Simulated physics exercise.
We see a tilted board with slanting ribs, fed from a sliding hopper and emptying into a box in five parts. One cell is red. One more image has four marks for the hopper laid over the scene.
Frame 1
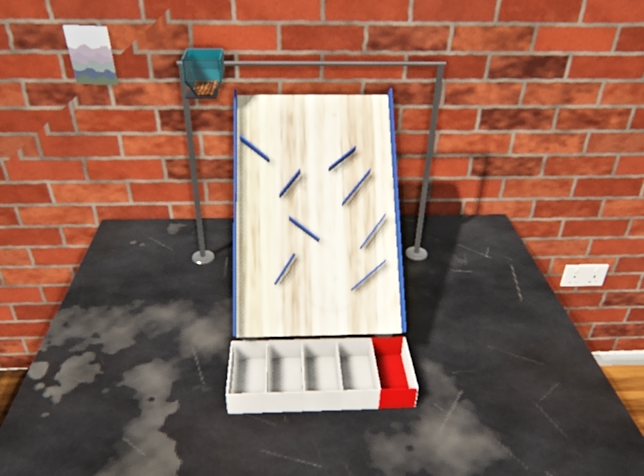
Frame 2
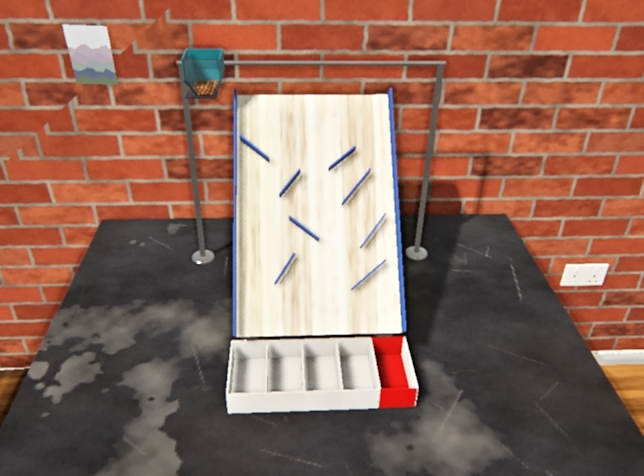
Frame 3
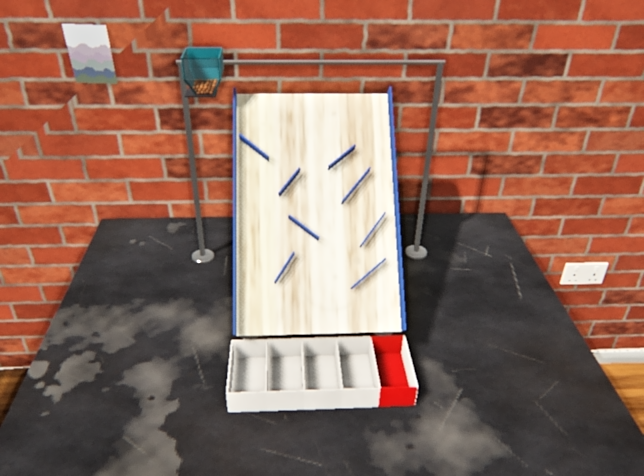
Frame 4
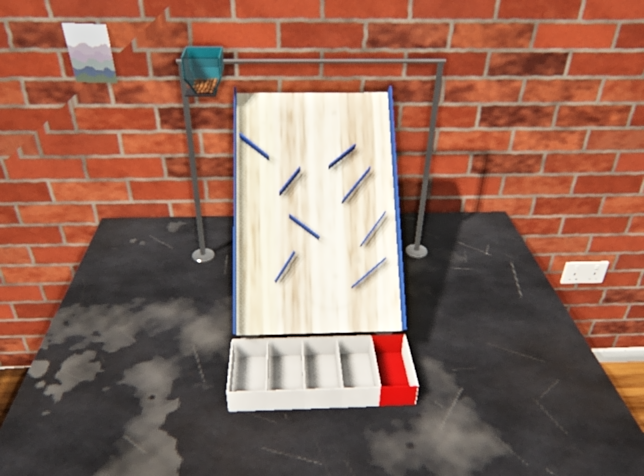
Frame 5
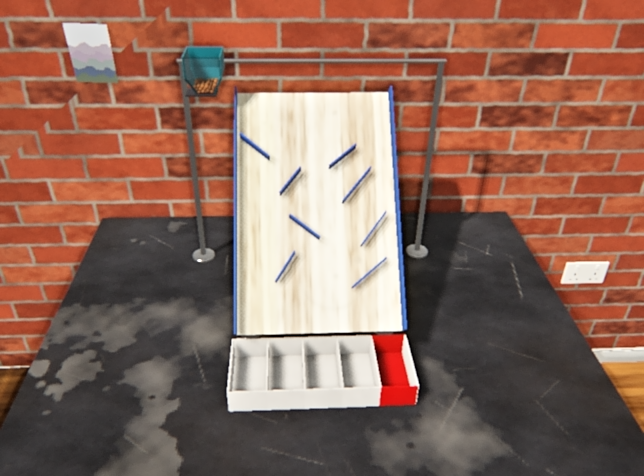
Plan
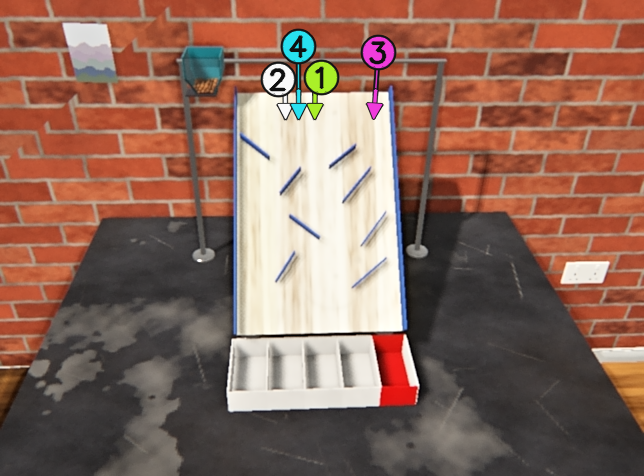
A tilted wooden board with blue ribs stands motionless above a white box with one red cell.
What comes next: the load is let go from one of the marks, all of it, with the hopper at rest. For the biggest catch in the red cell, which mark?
Mark 3 does it best.
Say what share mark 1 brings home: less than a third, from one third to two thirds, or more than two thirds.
It is less than a third.
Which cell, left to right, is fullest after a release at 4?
It is the first one.
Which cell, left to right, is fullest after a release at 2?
The first from the left.
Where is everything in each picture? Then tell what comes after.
The first frame shows hopper (206, 87), cereal balls, door shut.
The second frame shows ribs (240, 135) to (269, 158), (329, 167) to (356, 146), (279, 194) to (300, 168).
The third frame shows ribs (342, 201) to (370, 167), (289, 215) to (319, 238), (361, 245) to (386, 212).
The fourth frame shows ribs (275, 281) to (294, 251), (353, 286) to (386, 257).
The fifth frame shows red cell (398, 394), number 5 of 5 from the left.
On the marked copy, mark 1 meets the board at (314, 113); mark 2 meets the board at (285, 113); mark 3 meets the board at (374, 113); mark 4 meets the board at (298, 113).
With 1, not one piece in the red cell, every piece in other cells.
With 2, not one piece in the red cell, every piece in other cells.
With 3, roughly a third in the red cell, roughly two thirds in other cells.
With 4, not one piece in the red cell, every piece in other cells.
